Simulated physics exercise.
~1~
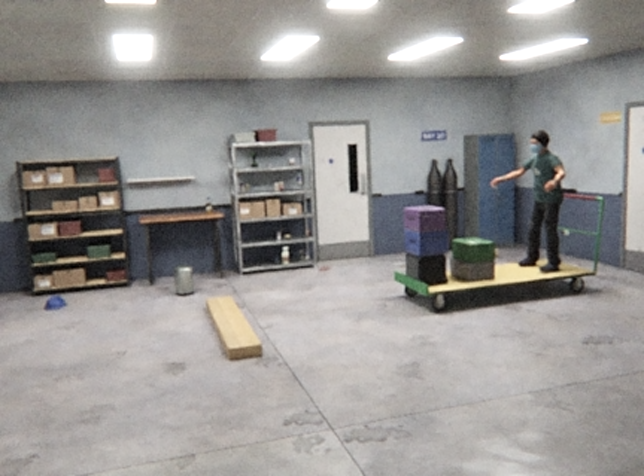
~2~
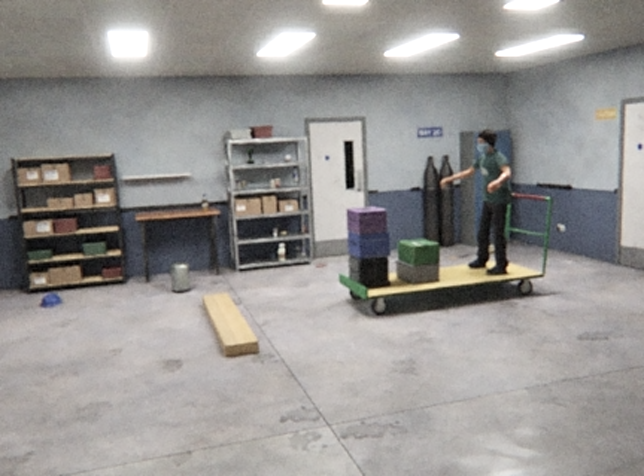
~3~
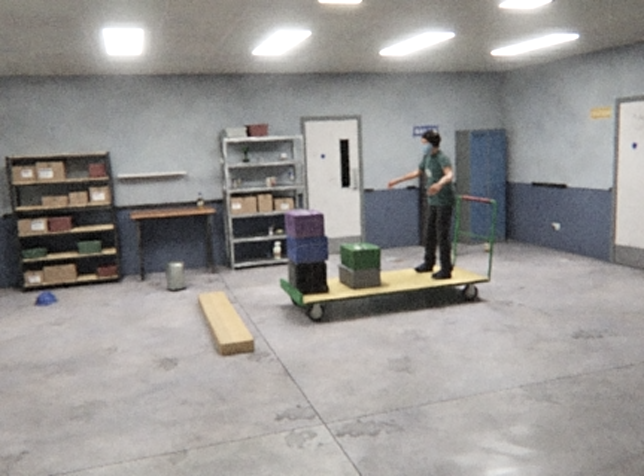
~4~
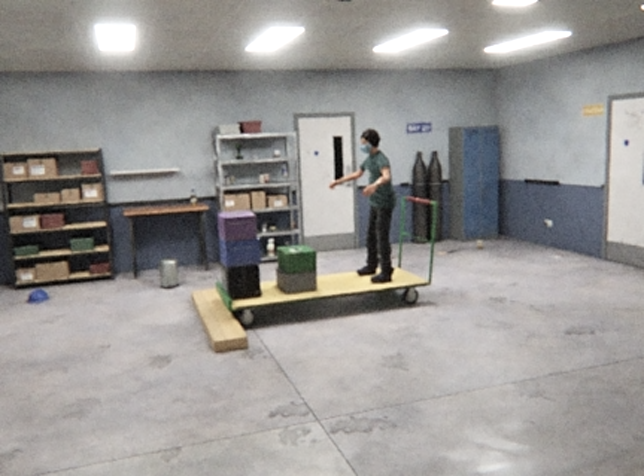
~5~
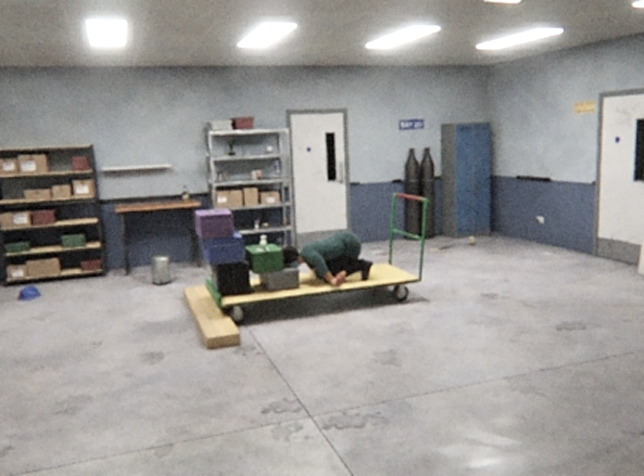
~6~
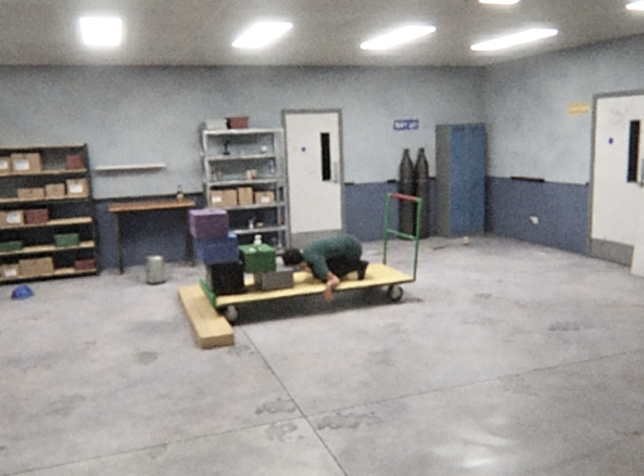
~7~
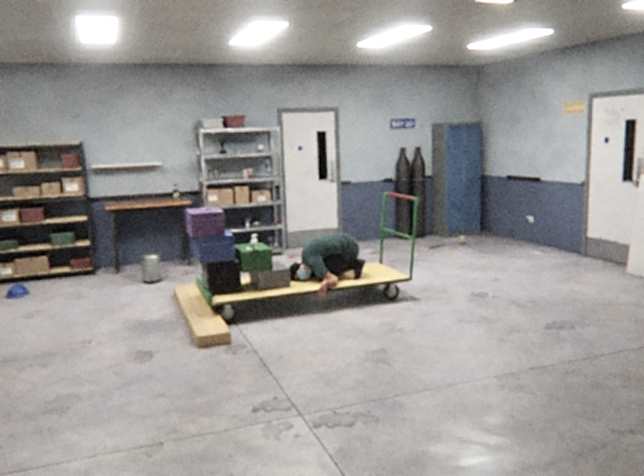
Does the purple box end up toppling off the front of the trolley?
No, the purple box stays aboard, still on top of the tall stack at the front of the trolley.
